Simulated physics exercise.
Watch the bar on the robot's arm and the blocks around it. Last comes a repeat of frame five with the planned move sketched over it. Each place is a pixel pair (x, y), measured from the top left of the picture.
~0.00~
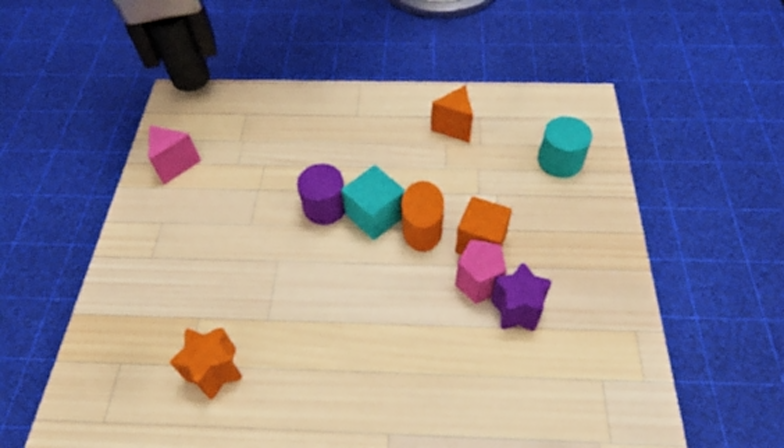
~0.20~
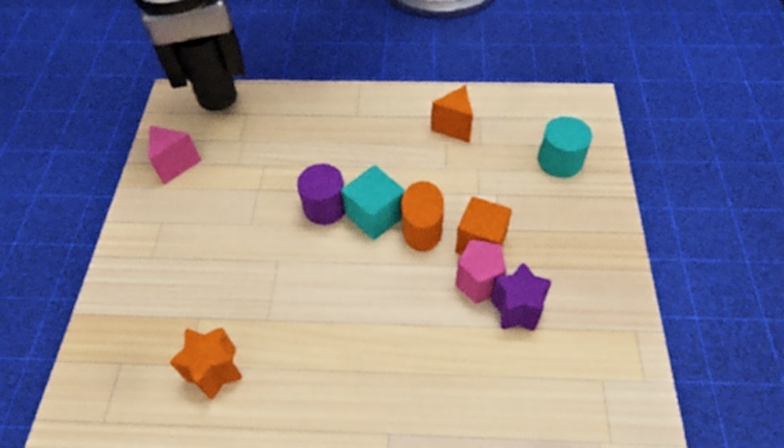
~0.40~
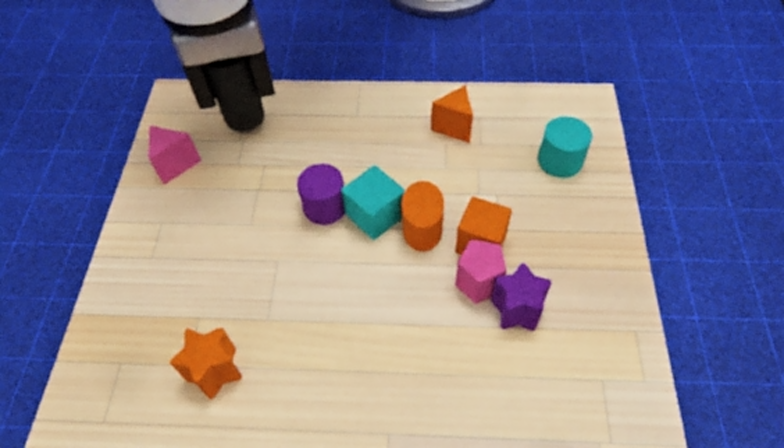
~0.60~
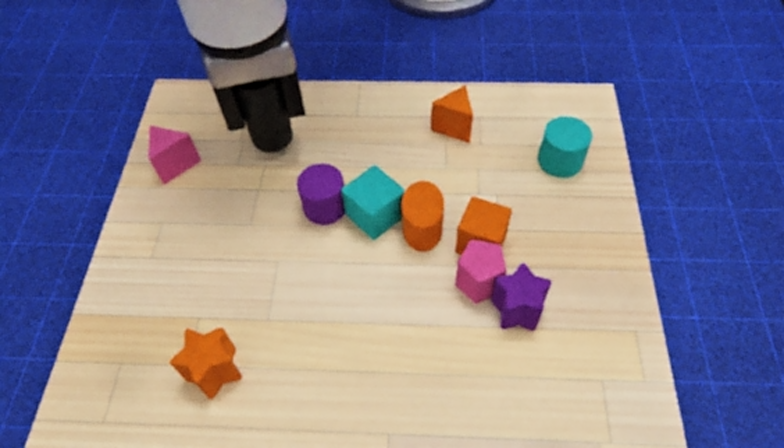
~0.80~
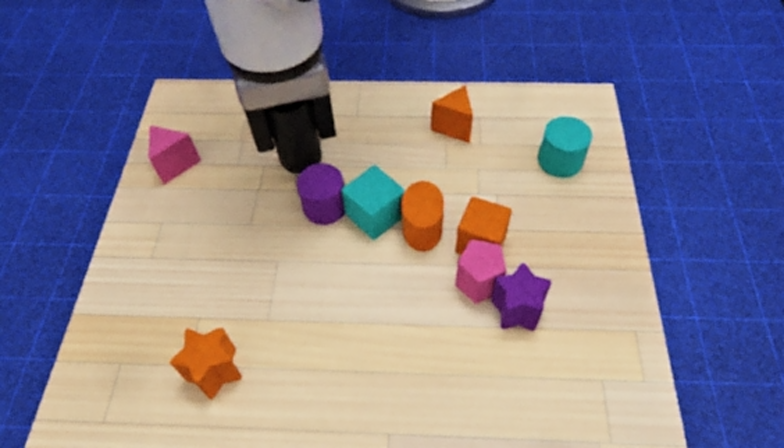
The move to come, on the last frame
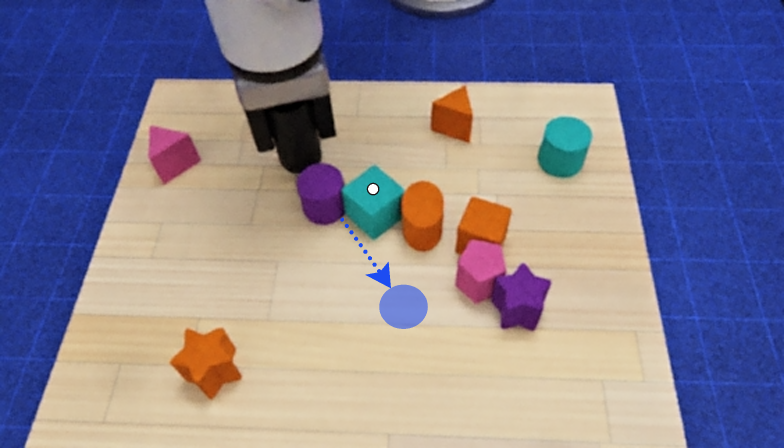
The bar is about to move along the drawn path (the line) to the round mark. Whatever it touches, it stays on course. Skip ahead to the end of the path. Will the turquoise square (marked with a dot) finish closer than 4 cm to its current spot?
No.
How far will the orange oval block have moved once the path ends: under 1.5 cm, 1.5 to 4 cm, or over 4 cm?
Medium: 1.5 to 4 cm.
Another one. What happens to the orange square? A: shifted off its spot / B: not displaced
I'll go with A - shifted off its spot.
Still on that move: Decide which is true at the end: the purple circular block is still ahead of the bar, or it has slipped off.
Slid off.
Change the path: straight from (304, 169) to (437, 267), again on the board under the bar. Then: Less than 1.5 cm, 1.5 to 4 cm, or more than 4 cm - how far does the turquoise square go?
Beyond 4 cm.
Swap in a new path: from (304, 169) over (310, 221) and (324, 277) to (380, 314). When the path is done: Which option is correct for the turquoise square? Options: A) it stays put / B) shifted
Option B.
The drawn path runs from (304, 169) to (404, 306); the dot is on the turquoise square.
What follows on the original path. One third of the way, bar at (333, 200); purple circular block at (333, 223); turquoise square at (379, 202), turned 55° anticlockwise.
Two thirds of the way, bar at (367, 246); purple circular block at (340, 270); turquoise square at (410, 215), turned 70° anticlockwise; orange oval block at (455, 205); orange square at (499, 218).
At the end, bar at (403, 298); purple circular block at (341, 284); turquoise square at (412, 216), turned 75° anticlockwise; orange oval block at (457, 204); orange square at (501, 218).
